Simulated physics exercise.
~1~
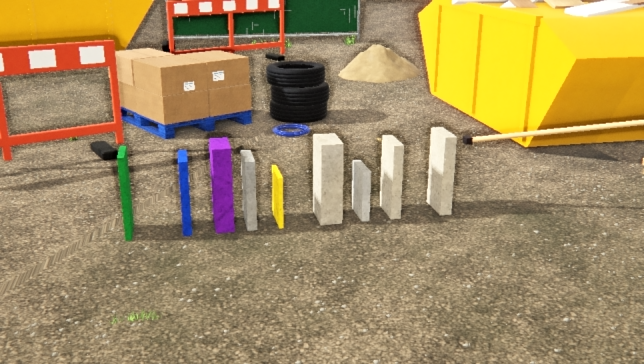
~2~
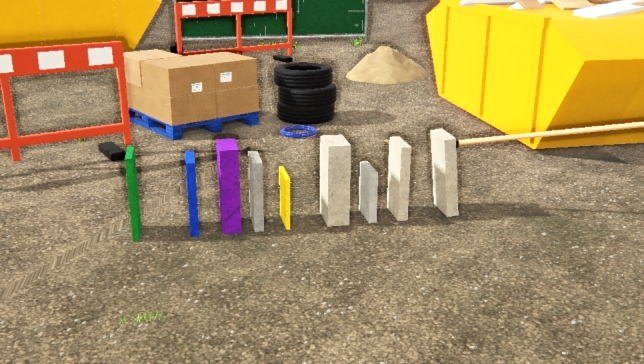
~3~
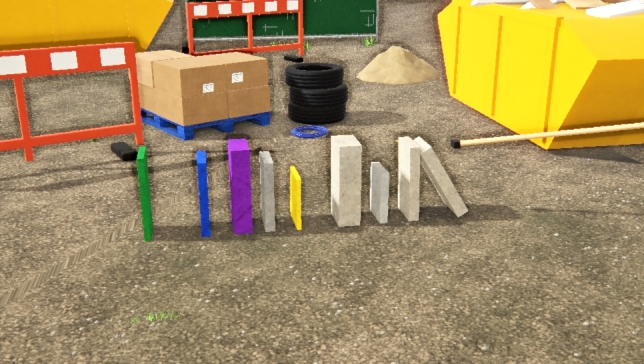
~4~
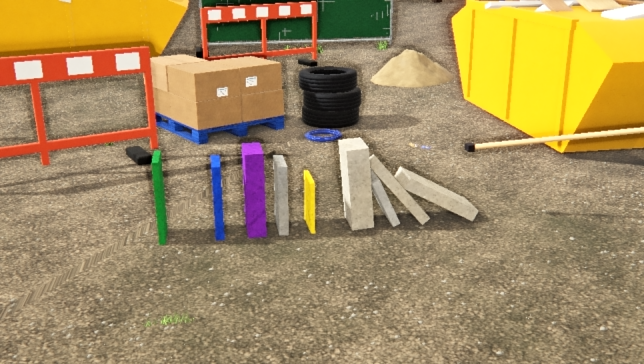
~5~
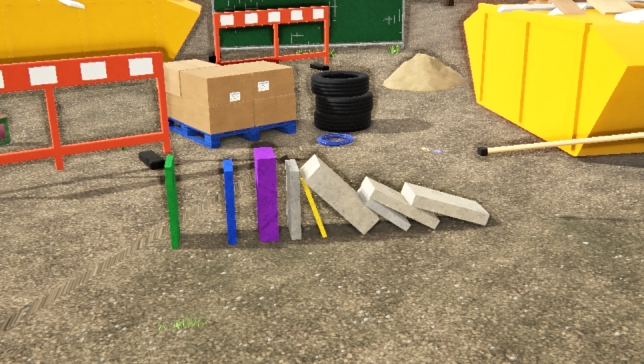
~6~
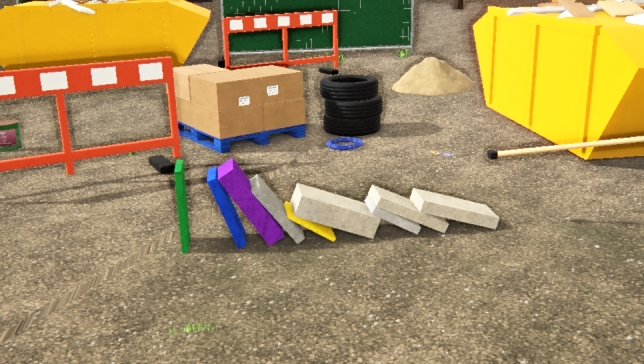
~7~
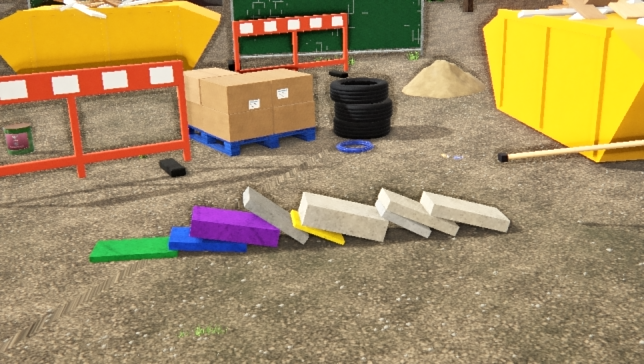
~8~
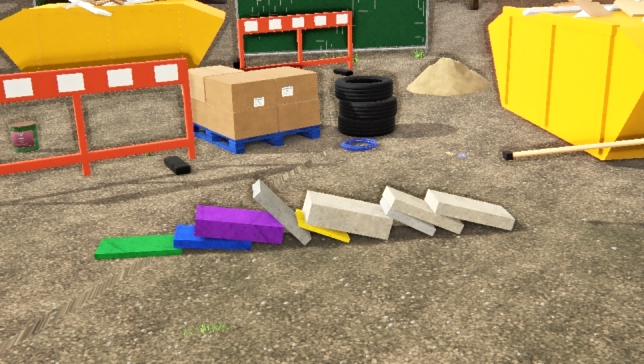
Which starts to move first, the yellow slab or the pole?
The pole starts to move first, pushing left at the rightmost slab while the yellow slab is still upright. The yellow slab only tips later, once the fall has passed through the pale slabs.
